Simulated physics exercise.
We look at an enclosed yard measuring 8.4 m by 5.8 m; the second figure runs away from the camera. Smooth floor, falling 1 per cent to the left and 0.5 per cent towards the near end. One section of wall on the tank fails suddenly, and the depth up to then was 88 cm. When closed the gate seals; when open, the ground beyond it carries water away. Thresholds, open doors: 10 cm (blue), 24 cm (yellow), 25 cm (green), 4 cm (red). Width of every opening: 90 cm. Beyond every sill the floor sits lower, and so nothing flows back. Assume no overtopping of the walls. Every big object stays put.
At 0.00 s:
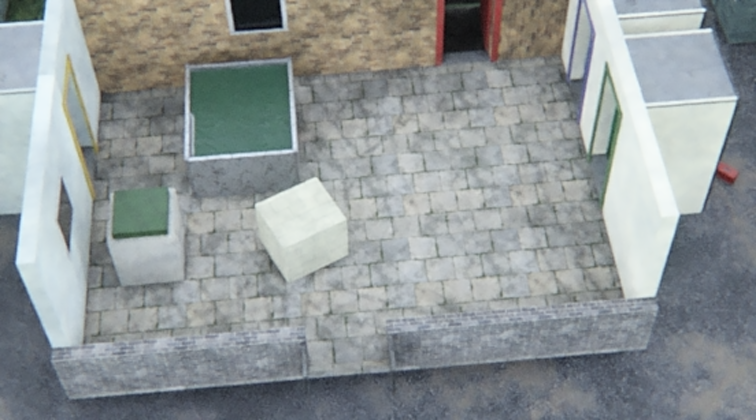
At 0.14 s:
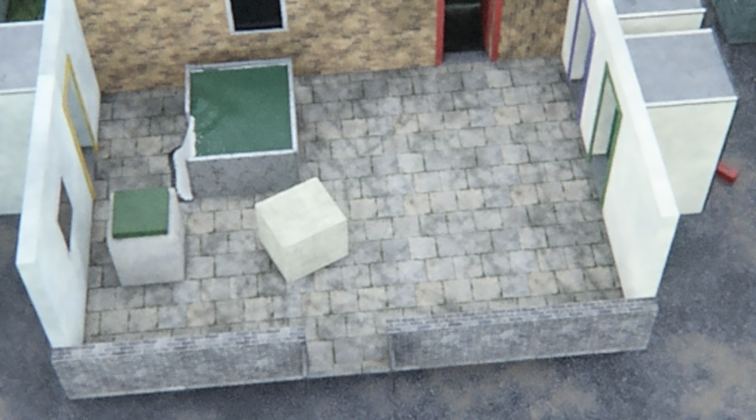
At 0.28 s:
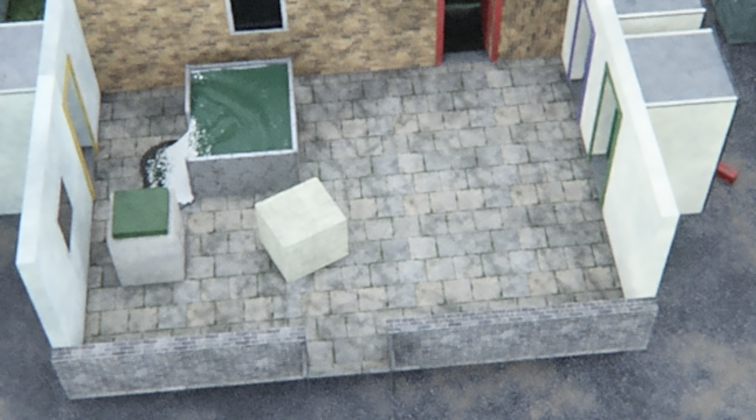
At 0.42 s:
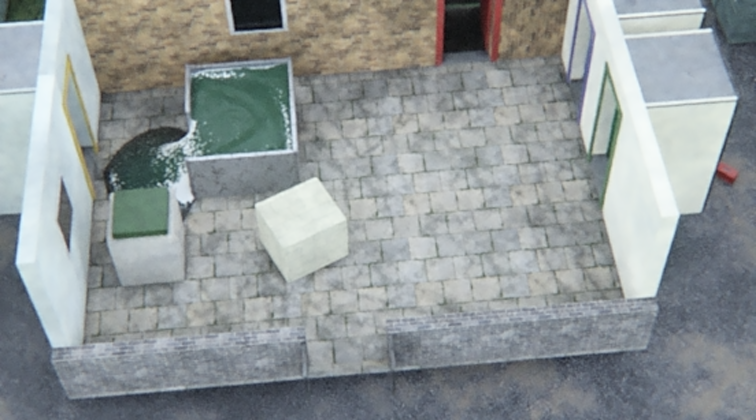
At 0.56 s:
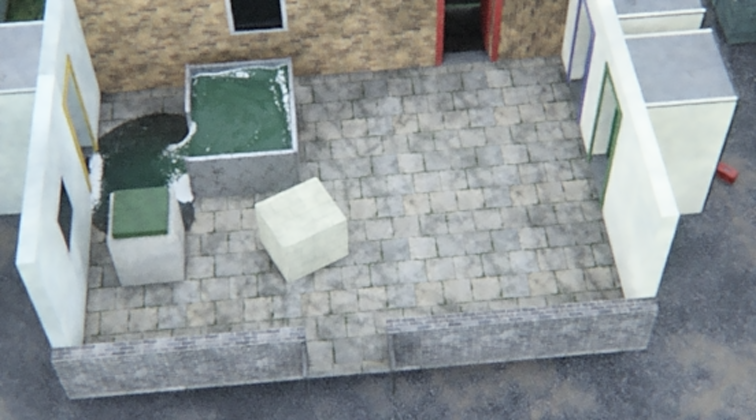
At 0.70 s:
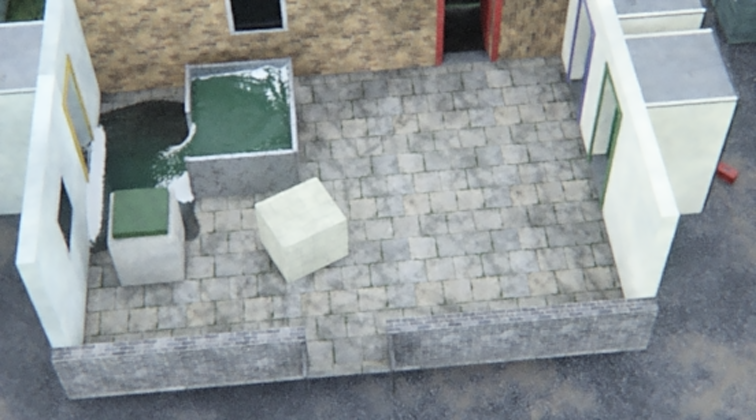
Green water pouring from the left side of a raised square tank, spreading across a paved walled yard around a green-topped block.
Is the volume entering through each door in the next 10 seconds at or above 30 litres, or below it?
Result: My guess is the blue door lets through less than the limit, my guess is the yellow door lets through more than the limit, my guess is the green door lets through less than the limit, my guess is the red door lets through less than the limit.
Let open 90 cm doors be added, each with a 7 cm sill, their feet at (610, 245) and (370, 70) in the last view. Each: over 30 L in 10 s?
Result in order - not enough, then not enough.
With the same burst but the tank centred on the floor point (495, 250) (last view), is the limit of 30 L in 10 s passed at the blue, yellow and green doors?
Blue stays inside, yellow stays inside, green stays inside, judged against that limit.
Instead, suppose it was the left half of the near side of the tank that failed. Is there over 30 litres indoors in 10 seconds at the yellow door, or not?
So for yellow: No.
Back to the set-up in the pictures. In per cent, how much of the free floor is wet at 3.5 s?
I'd say around 40 % is wet.
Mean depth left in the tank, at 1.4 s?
Around 55 cm on average.
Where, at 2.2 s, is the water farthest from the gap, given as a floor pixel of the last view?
Somewhere about (82, 373).
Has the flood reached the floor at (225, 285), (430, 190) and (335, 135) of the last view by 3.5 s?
Soaked, untouched, untouched.
After 1.4 s water covers 15 % of the floor and is deepest (57 cm) near (92, 222); blue door not reached, yellow door 51 cm at the sill, 96 L in, green door not reached, red door not reached.
After 2.2 s water covers 20 % of the floor and is deepest (50 cm) near (82, 373); blue door not reached, yellow door 42 cm at the sill, 219 L in, green door not reached, red door not reached.
After 3.5 s water covers 40 % of the floor and is deepest (32 cm) near (95, 189); blue door not reached, yellow door 31 cm at the sill, 289 L in, green door not reached, red door not reached.
After 6.0 s water covers 85 % of the floor and is deepest (22 cm) near (101, 96); blue door 9 cm at the sill, 0 L in, yellow door 19 cm at the sill, 307 L in, green door not reached, red door 2 cm at the sill, 0 L in.
After 10.0 s water covers 95 % of the floor and is deepest (16 cm) near (82, 373); blue door 4 cm at the sill, 0 L in, yellow door 11 cm at the sill, 307 L in, green door 6 cm at the sill, 0 L in, red door 2 cm at the sill, 0 L in.
